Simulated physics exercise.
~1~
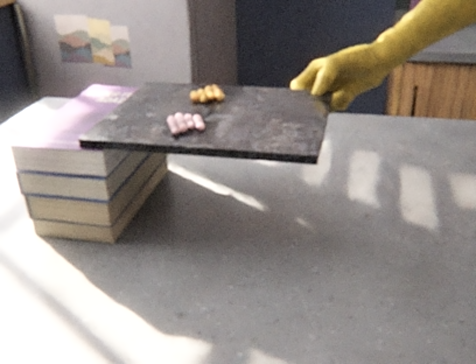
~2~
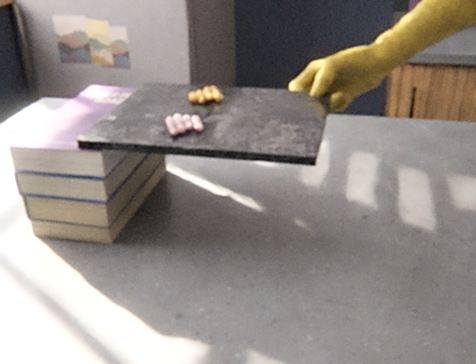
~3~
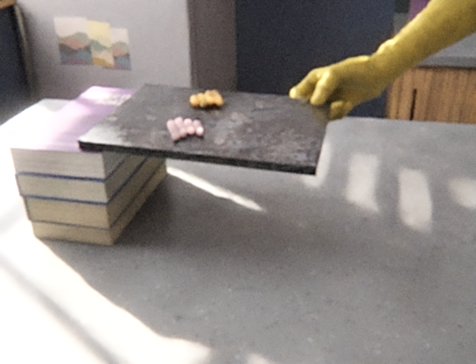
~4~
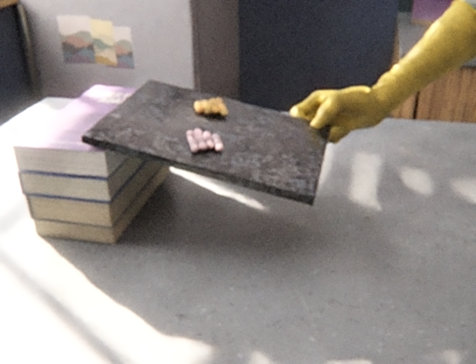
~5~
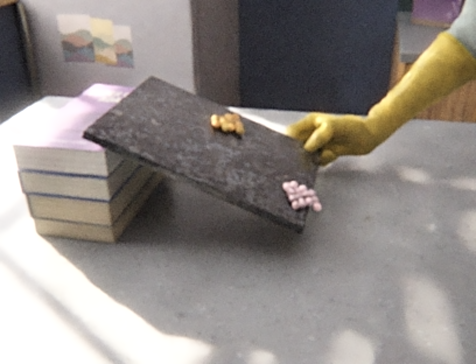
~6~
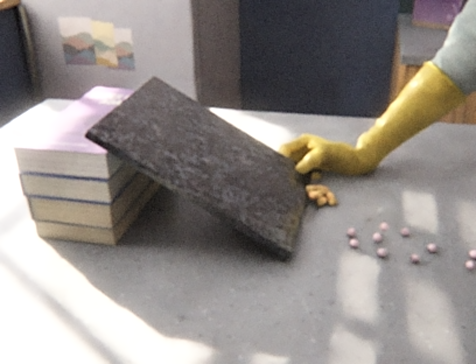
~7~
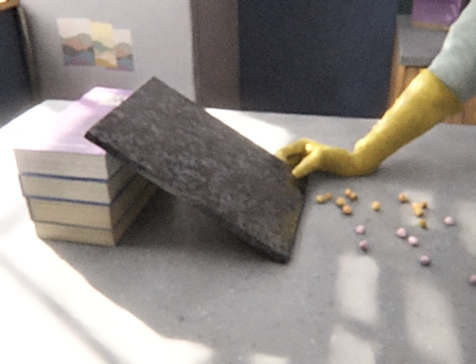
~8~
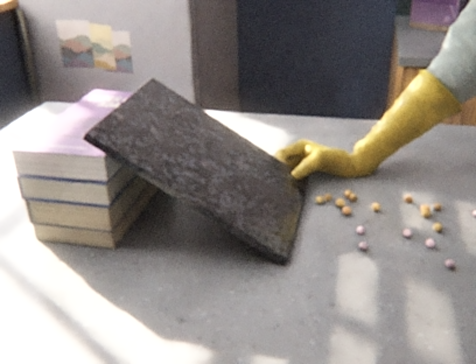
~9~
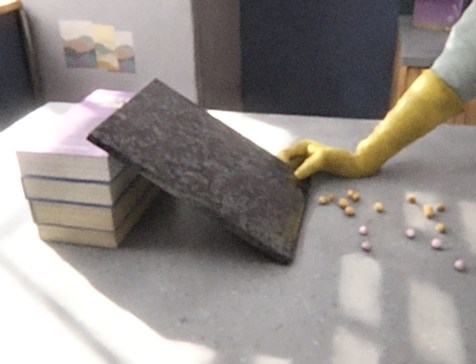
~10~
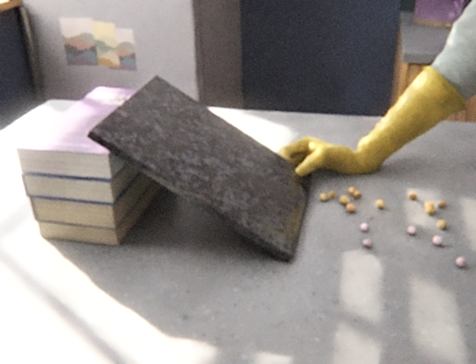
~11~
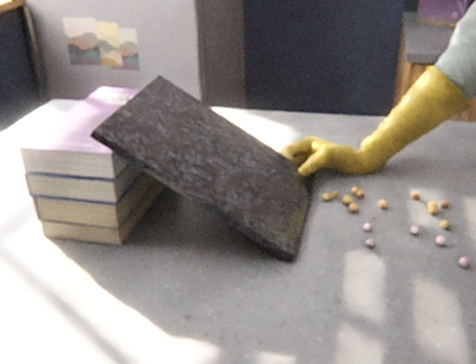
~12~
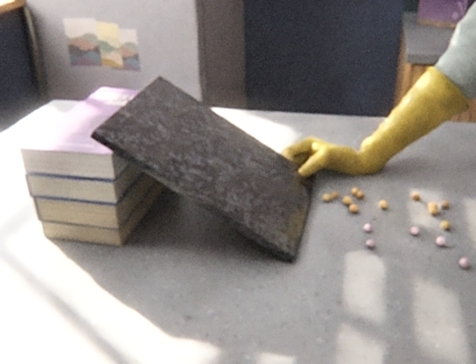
Yellow-gloved hand lowering a dark board propped on books, pink then orange pellets sliding off and scattering rightward, pink ones farther.
